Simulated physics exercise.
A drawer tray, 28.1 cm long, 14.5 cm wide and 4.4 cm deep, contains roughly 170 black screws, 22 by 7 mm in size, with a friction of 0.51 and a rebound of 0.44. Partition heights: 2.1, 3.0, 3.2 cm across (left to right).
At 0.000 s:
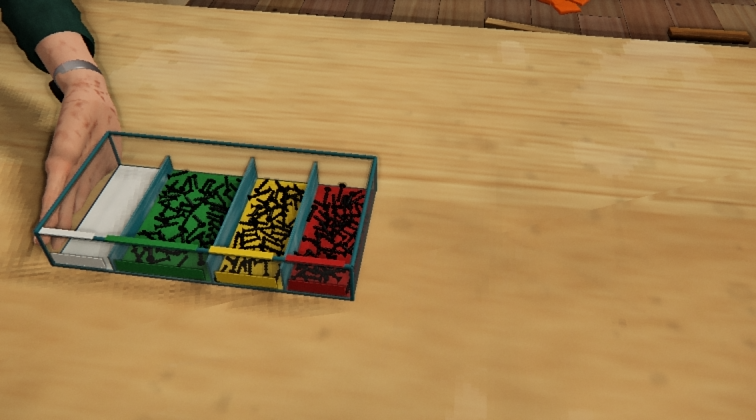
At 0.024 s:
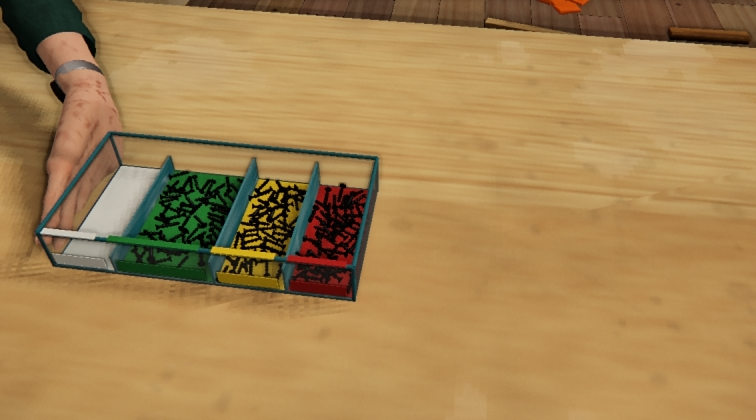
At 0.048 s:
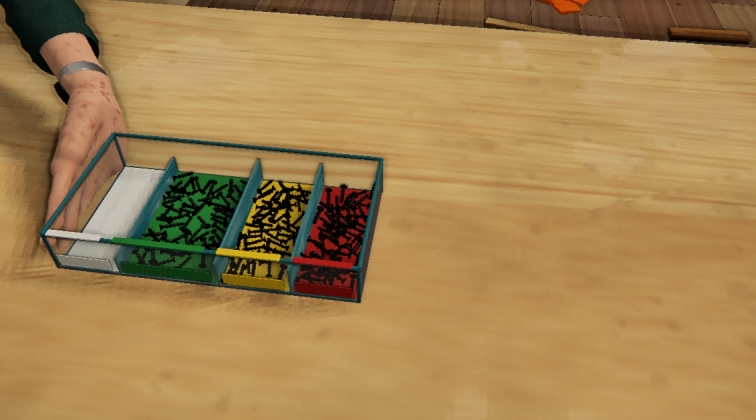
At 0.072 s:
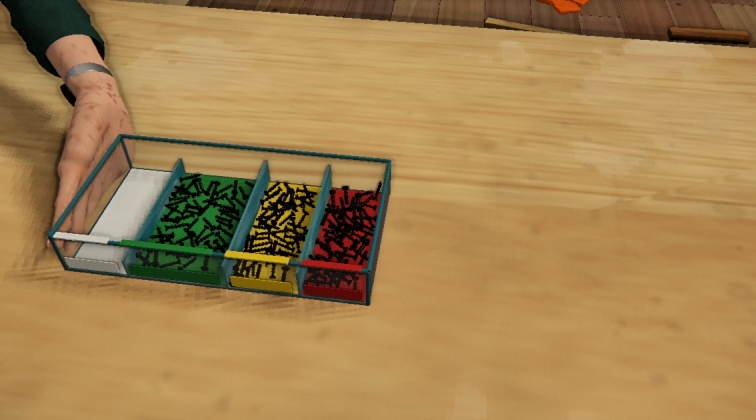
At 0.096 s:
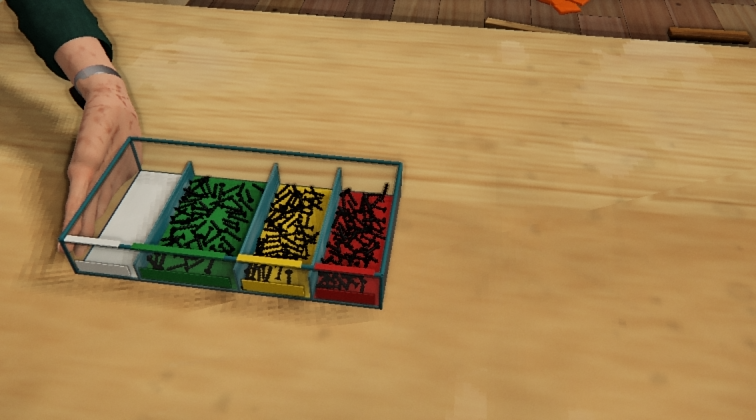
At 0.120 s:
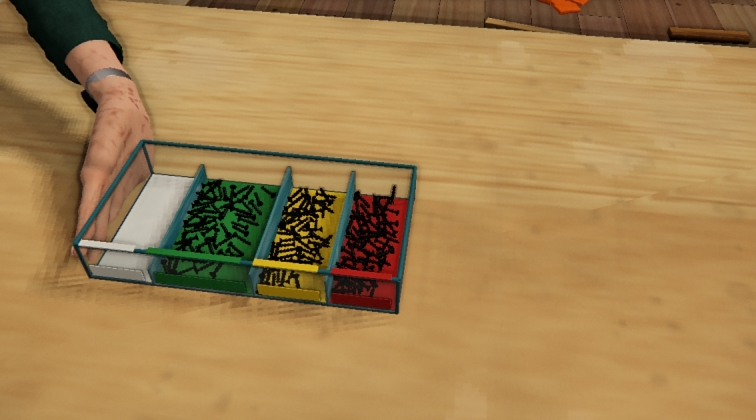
A hand slides a clear divided tray of black screws slightly right across a wooden surface.
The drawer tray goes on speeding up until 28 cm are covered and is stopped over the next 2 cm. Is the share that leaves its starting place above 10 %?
Strayed: Below.
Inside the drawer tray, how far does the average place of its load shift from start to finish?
Some 2.0 cm.
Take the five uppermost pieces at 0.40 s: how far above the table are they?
Some 5 cm.
After 0.23 s, tilt 0 degrees; green 35 %, red 35 %, yellow 35 %; 0 % away from where they began.
After 0.32 s, tilt 0 degrees; green 35 %, red 35 %, yellow 35 %; 0 % away from where they began.
Then, at 0.40 s, tilt 0 degrees; green 35 %, red 35 %, yellow 35 %; 0 % away from where they began.
After 0.48 s, tilt 0 degrees; green 30 %, red 35 %, yellow 35 %; 0 % away from where they began.
At rest (1.0 s), green 30 %, red 35 %, yellow 35 %; 0 % away from where they began.
